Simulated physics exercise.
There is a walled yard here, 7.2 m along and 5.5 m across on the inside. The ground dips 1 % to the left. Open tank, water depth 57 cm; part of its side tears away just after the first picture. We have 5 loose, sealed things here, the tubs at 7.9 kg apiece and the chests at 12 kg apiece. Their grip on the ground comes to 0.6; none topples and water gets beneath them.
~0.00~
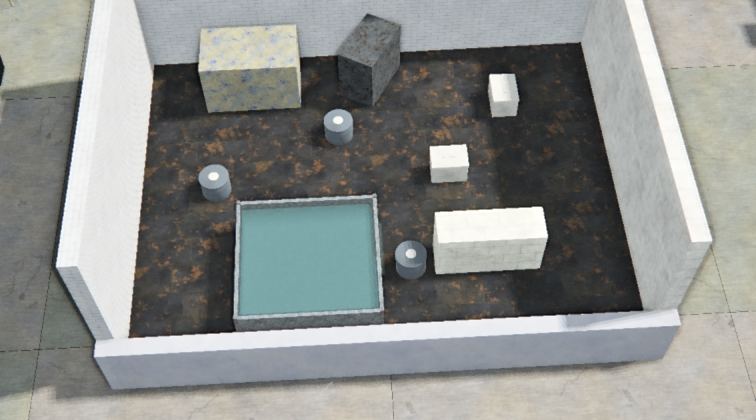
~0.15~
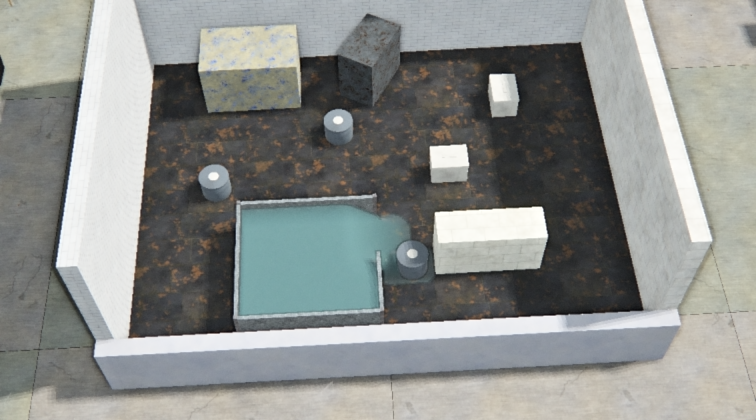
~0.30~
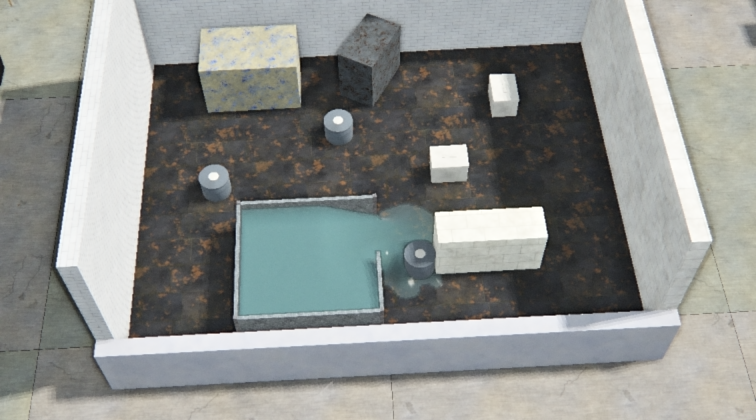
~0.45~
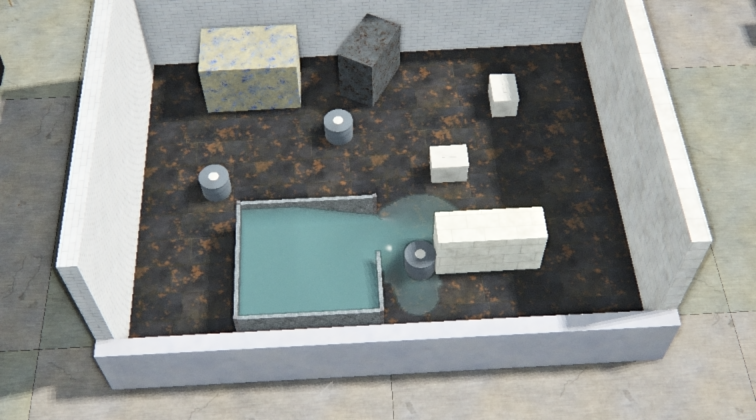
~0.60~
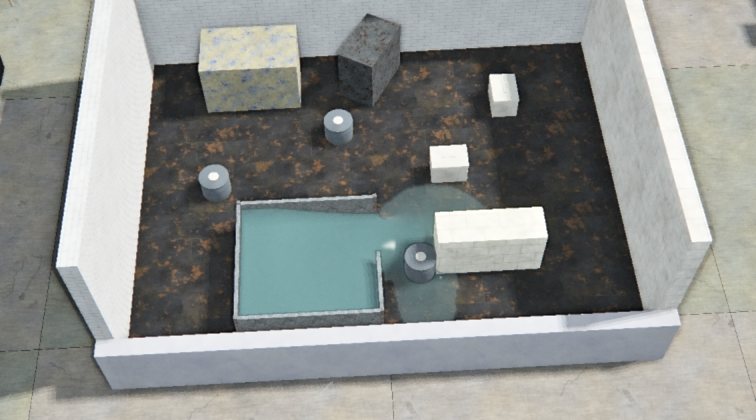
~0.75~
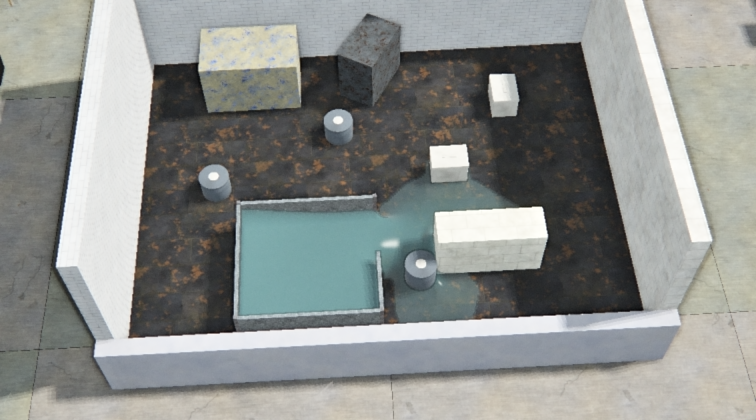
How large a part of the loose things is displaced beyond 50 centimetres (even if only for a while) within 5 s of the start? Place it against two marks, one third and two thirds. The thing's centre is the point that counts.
Between the two marks.
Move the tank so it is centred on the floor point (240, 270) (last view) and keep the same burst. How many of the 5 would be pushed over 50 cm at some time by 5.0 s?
Then 3 of them would.
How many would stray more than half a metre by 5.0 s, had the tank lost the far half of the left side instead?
So the tally would be 0.
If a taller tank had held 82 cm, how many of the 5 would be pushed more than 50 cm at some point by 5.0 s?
In that case the number is 3.
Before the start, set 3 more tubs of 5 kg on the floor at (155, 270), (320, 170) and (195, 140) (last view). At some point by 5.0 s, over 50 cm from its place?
In that order: Less, less, less.
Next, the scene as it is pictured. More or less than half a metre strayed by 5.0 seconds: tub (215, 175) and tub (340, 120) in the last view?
Taking them in turn: The first is below the mark and the second is below the mark.
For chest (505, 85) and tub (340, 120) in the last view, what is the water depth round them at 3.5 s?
About 9 and 0 cm.
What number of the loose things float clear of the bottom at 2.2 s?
Count: 1.
After 1.1 s 1 of 5 are over 50 cm from their spots; 0 afloat.
After 2.2 s 2 of 5 are over 50 cm from their spots; 1 afloat.
After 3.5 s 3 of 5 are over 50 cm from their spots; 2 afloat.
After 5.0 s 2 of 5 are over 50 cm from their spots, and 3 have been at some point; 2 afloat.
